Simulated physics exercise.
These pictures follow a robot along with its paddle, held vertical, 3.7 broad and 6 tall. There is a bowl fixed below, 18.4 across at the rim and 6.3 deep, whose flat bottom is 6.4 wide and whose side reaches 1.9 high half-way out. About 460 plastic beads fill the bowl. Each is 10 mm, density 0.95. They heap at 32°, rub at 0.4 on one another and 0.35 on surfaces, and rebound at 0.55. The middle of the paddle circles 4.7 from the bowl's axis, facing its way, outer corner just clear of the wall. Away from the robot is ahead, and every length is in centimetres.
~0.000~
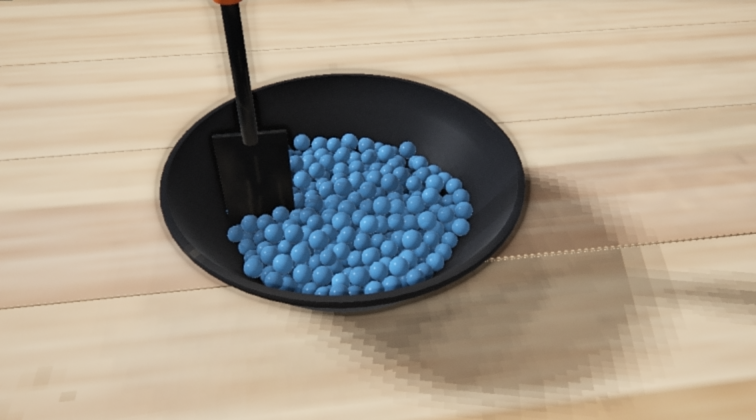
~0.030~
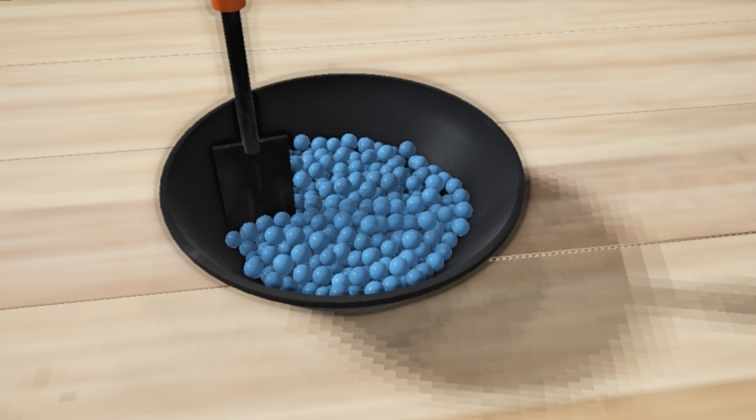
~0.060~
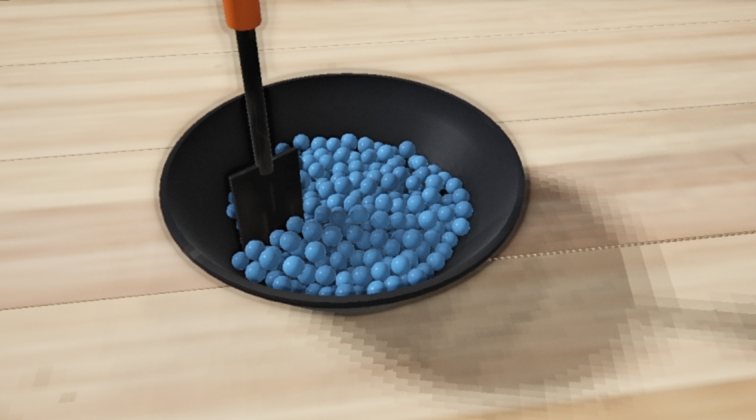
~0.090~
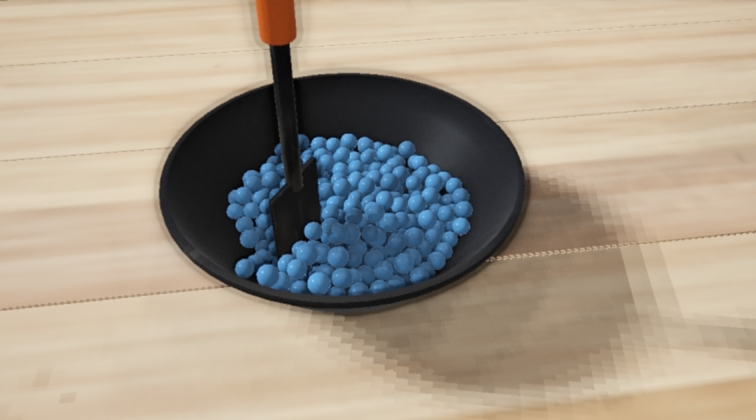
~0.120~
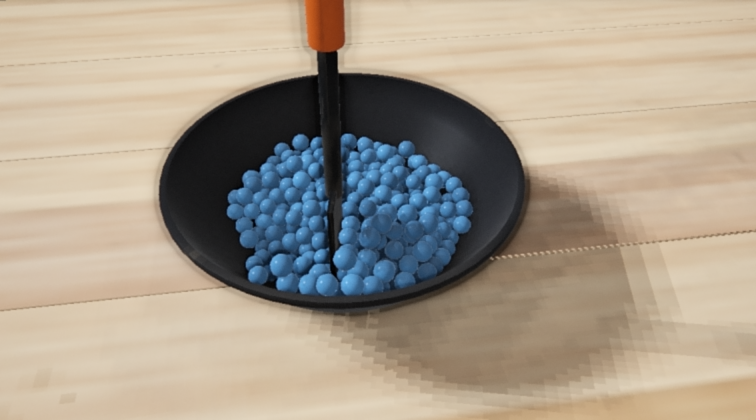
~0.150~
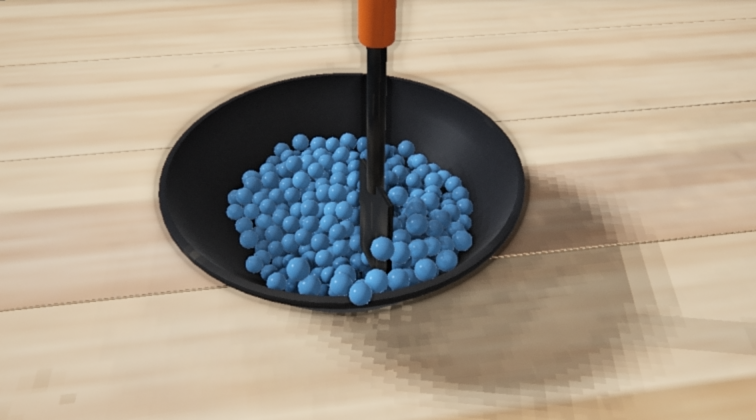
In a black bowl on a wooden surface, a black paddle with an orange handle swept from the left toward the right through blue beads, turning edge-on and pushing some into a small ridge.
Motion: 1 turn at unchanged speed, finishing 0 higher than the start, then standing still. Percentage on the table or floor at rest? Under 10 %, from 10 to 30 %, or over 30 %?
From 10 to 30 %.
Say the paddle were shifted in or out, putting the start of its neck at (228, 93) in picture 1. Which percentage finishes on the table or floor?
About 10 percent ends up on the table or floor.
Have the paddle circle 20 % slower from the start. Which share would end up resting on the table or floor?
Estimated share: About 15 per cent.
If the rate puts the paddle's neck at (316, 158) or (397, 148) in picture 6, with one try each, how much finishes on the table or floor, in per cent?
Roughly 5 per cent on the first try and 25 per cent on the second.
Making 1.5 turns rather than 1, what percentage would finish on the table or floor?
Then roughly 30 percent.
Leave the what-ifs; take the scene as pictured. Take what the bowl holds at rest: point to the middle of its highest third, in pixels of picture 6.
I'd put it at about (297, 247).
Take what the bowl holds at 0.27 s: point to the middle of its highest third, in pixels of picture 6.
The top third is centred near (407, 151) in the last picture.
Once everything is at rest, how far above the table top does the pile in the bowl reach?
5.5 cm, give or take.
After 0.27 s, 199° round, highest piece 10 above the table; 443 in the bowl, 2 on the table or floor, 15 in flight or on the tool.
After 0.39 s, 296° round, highest piece 9 above the table; 413 in the bowl, 25 on the table or floor, 22 in flight or on the tool.
After 0.65 s, 0° round, highest piece 6 above the table; 376 in the bowl, 83 on the table or floor, 1 in flight or on the tool.
After 1.35 s, 0° round, highest piece 5 above the table; 376 in the bowl, 84 on the table or floor.
At rest, 376 in the bowl, 84 on the table or floor. That is 18 % on the table or floor.
